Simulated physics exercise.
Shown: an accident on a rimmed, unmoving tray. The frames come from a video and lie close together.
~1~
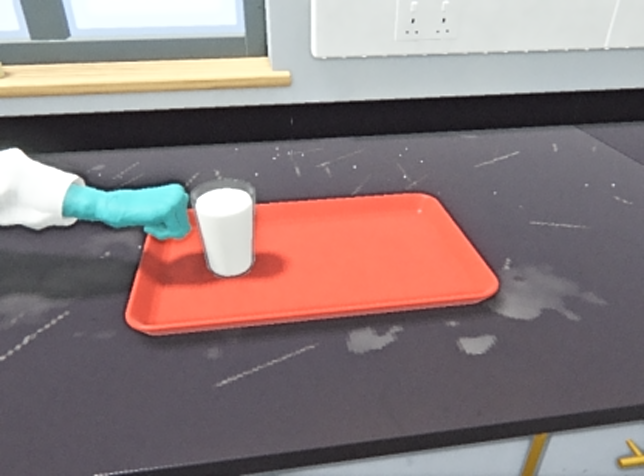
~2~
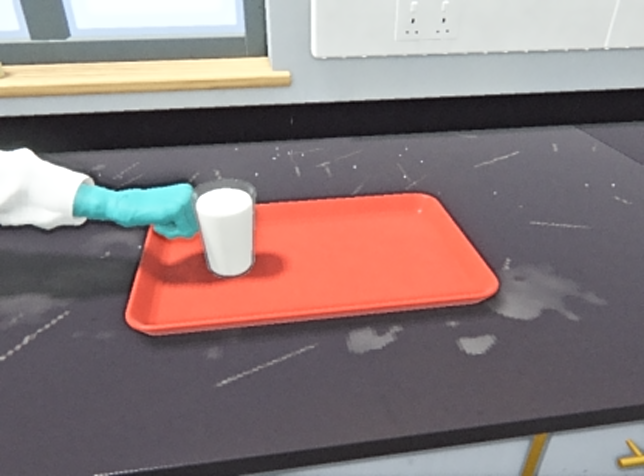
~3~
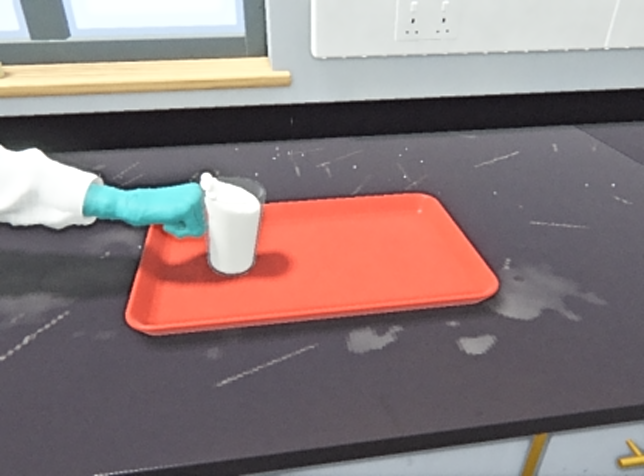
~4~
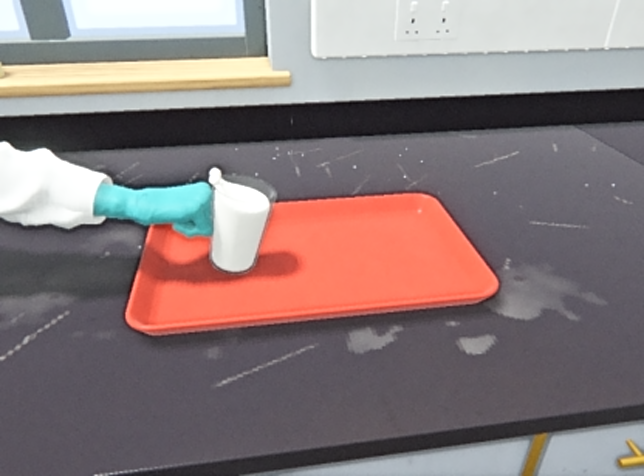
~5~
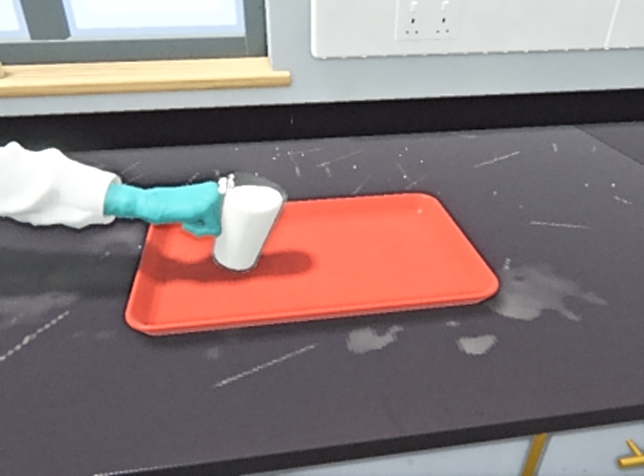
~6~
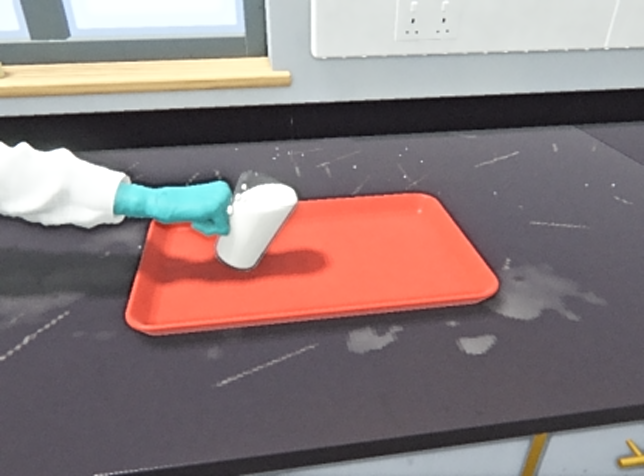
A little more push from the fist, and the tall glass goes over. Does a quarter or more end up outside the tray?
Yes.
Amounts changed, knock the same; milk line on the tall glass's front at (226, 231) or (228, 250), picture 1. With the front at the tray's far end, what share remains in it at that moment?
About 55 per cent first, then about 45 per cent.
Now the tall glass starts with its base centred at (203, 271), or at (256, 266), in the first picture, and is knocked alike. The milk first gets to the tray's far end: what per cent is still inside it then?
Close to 50 in a hundred, and close to 60 in a hundred.
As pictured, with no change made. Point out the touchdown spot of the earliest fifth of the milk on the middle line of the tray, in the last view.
Landing point, centre line: Approx. (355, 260).
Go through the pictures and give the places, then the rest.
It leans 0°; its right rim is at (253, 192); the milk meets the walls at (196, 201) and (251, 198); the tray's far rim is at (462, 236); the tray is clear ahead, in the first frame.
It leans 0°; its right rim is at (254, 192); the milk meets the walls at (197, 202) and (251, 197), in the second frame.
It leans 7°; its right rim is at (264, 192); the milk meets the walls at (206, 188) and (260, 202); 1 per cent is over the edge, in the third frame.
It leans 14°; its right rim is at (274, 194); the milk meets the walls at (216, 186) and (269, 200); 1 per cent is over the edge, in the fourth frame.
It leans 21°; its right rim is at (285, 197); the milk meets the walls at (224, 202) and (282, 195); 1 per cent is over the edge, in the fifth frame.
It leans 29°; its right rim is at (296, 201); the milk meets the walls at (230, 211) and (294, 194); 2 per cent is over the edge, in the sixth frame.
A moment on, the tall glass lies on its side and 91 per cent is in the glass, 7 on the tray and 2 above or beyond its rim.
Next, the tall glass lies on its side and 52 per cent is in the glass, 47 on the tray and 1 above or beyond its rim.
Then the tall glass lies on its side and 30 per cent is in the glass, 48 on the tray and 21 above or beyond its rim.
Later the tall glass lies on its side and 16 per cent is in the glass, 47 on the tray and 38 above or beyond its rim.
In the end 62 per cent is held by tray and glass, 38 is off the tray.
